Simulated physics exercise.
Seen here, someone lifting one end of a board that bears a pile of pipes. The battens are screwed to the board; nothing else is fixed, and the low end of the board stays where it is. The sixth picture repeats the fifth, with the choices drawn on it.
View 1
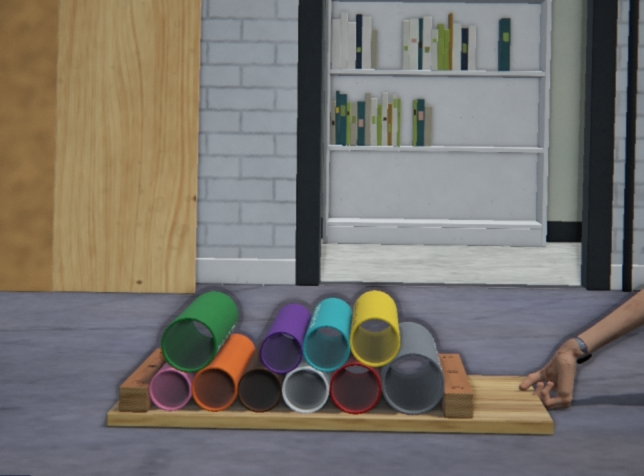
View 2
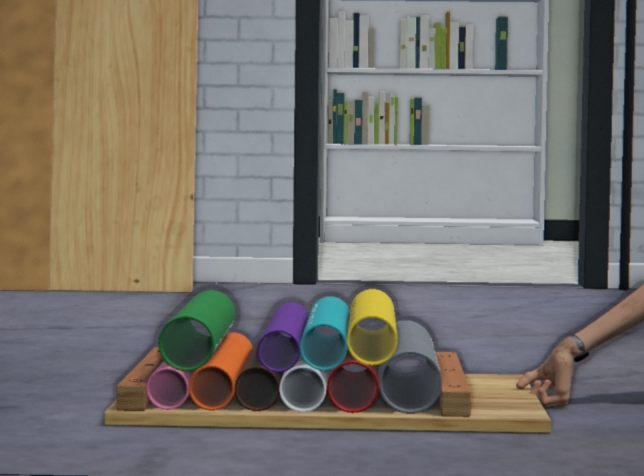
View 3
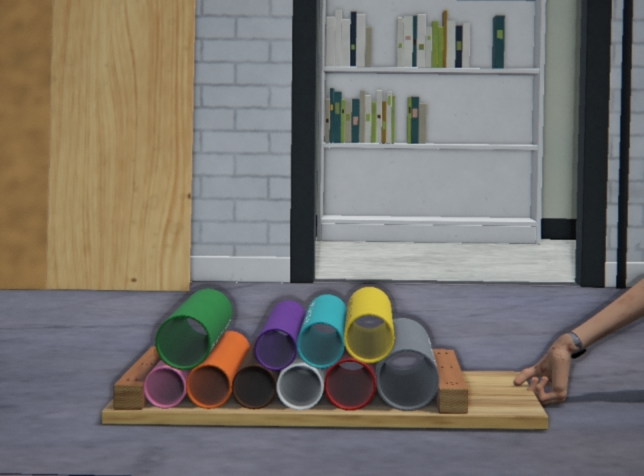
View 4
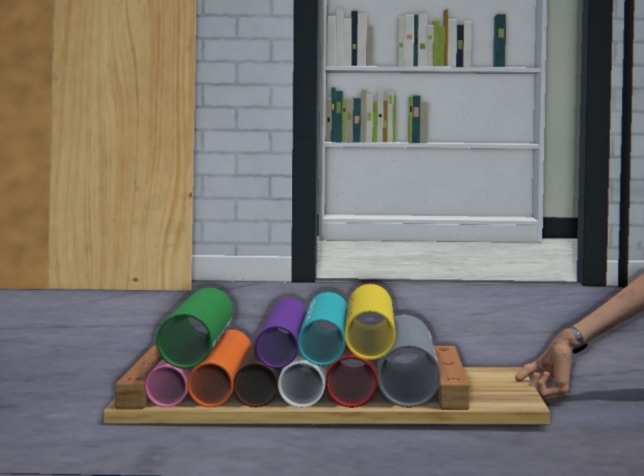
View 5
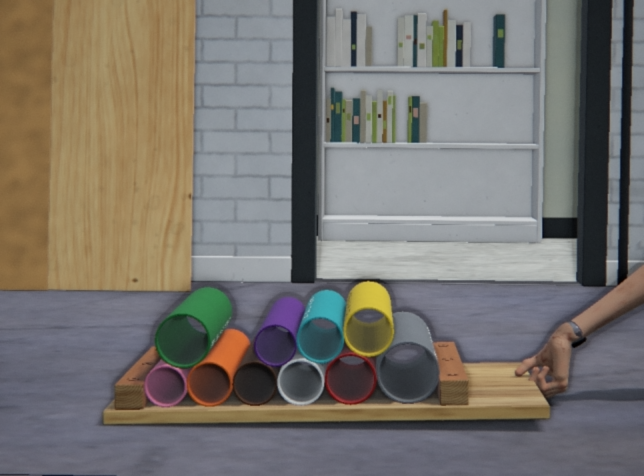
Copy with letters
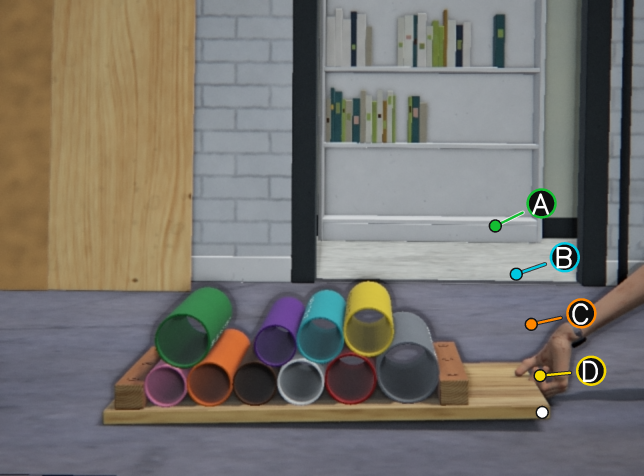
Coloured pipes lie stacked on a wooden board on a grey floor, seen from the front before a pale brick wall and a white bookshelf. Pink, orange, brown, white, red and grey pipes line the bottom between two battens, with green, purple, turquoise and yellow above. A hand at the right raises that end very slightly, the pile keeps its arrangement, and the view shifts barely.
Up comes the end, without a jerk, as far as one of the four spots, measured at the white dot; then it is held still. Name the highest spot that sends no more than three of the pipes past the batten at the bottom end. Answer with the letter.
Mark B is as high as it can go.
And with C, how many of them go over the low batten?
At C the number is none.
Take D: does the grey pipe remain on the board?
The grey pipe: Yes.
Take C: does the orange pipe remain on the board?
Yes.
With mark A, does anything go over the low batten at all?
Yes, at A.
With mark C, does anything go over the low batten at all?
At C: No.
On the marked copy, A at (495, 226); B at (516, 274); C at (531, 324); D at (540, 376); the white dot at (542, 412).
With B. Early on, board at 14°.
Further on, board at 20°.
At the end, board at 20°, none over the low batten.
As for the rest, A four over the low batten (yellow, green, turquoise, purple); C none over the low batten; D none over the low batten.
